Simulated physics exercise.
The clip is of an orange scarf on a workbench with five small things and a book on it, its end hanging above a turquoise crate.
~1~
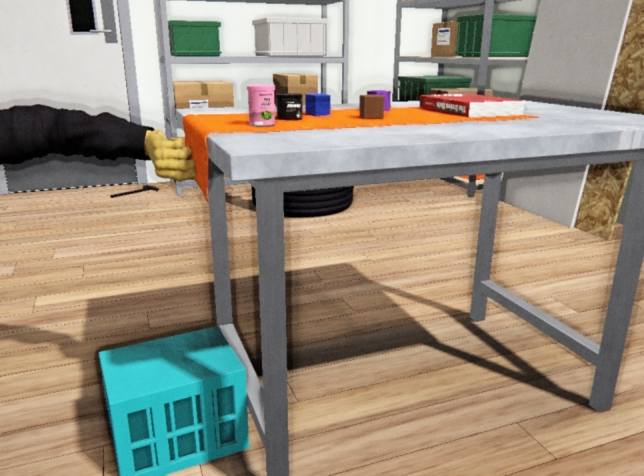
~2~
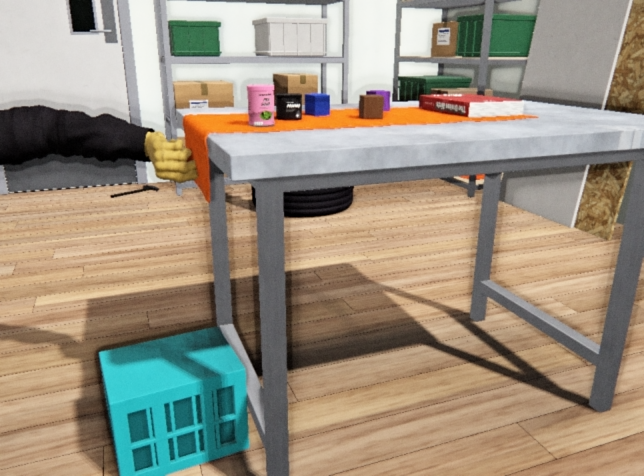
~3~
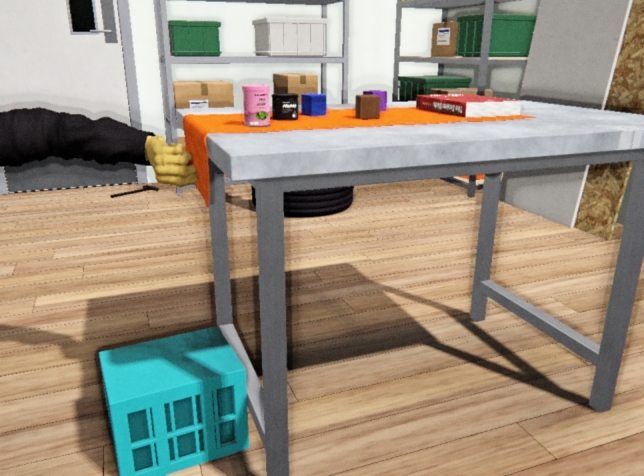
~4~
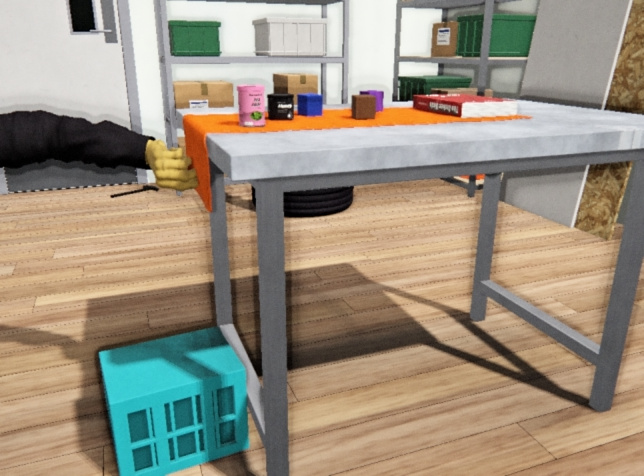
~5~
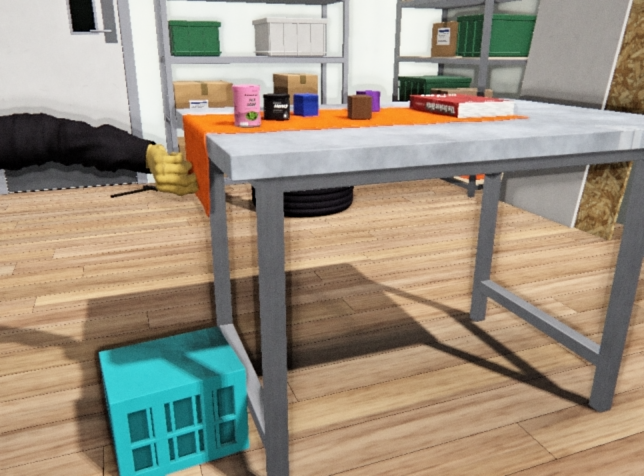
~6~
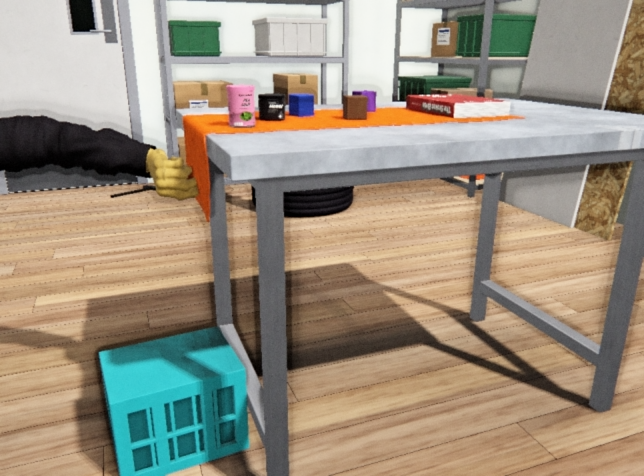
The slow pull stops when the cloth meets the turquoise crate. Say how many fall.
Over the edge go four.
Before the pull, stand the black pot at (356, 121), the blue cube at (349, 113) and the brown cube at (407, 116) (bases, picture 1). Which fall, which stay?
The black pot goes over, the blue cube goes over, the brown cube keeps its place on top.
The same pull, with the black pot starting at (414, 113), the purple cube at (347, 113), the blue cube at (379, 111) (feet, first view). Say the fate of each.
The black pot does not fall, the purple cube goes over, the blue cube does not fall.
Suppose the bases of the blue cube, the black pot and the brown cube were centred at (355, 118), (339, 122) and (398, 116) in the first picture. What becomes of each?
The blue cube drops off, the black pot comes down, the brown cube remains up.
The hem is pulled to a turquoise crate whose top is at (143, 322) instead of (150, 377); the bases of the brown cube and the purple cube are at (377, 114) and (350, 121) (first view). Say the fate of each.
The brown cube remains up, the purple cube stays on.
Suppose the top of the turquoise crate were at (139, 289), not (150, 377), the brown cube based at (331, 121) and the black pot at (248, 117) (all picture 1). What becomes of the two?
The brown cube holds on, the black pot tumbles off.
Soon after, hem near (201, 261); pink can gone.
Then, hem near (203, 326); pink can, black pot and blue cube gone.
At rest, hem on the crate; pink can, black pot, blue cube and brown cube gone. The workbench loses four.
